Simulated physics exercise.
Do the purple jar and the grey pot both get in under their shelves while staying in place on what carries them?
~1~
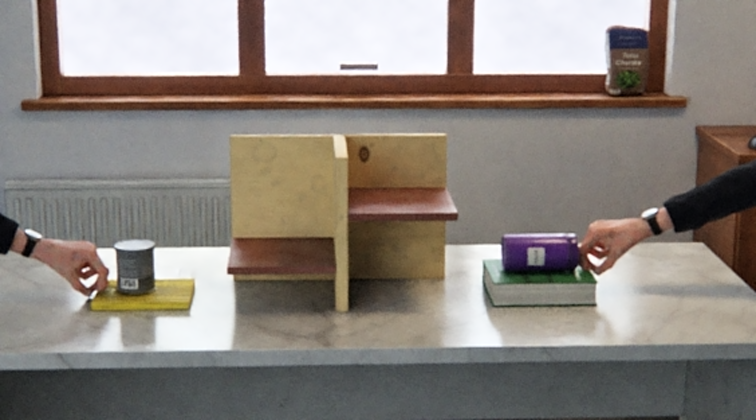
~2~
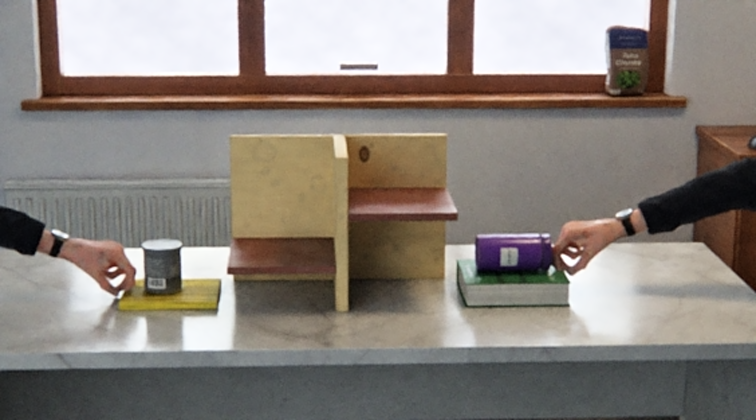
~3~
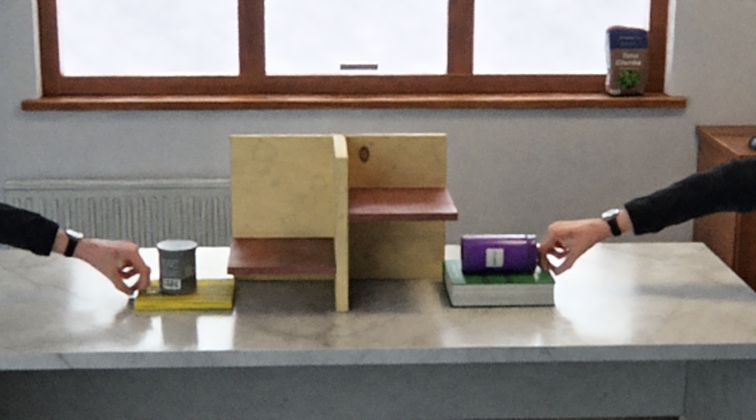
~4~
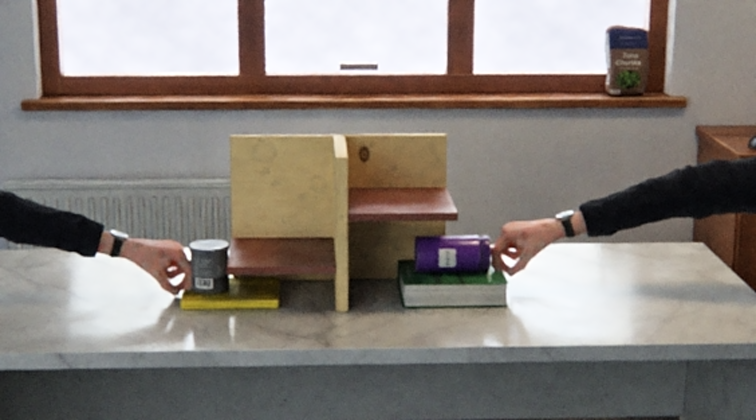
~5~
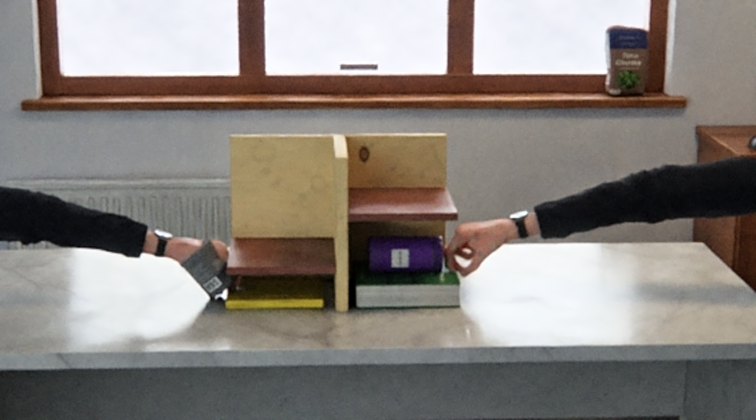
No, only the purple jar clears its shelf and rides in on the green book. The grey pot strikes the left shelf and is scraped off its spot on the yellow board, ending up tilted outside.
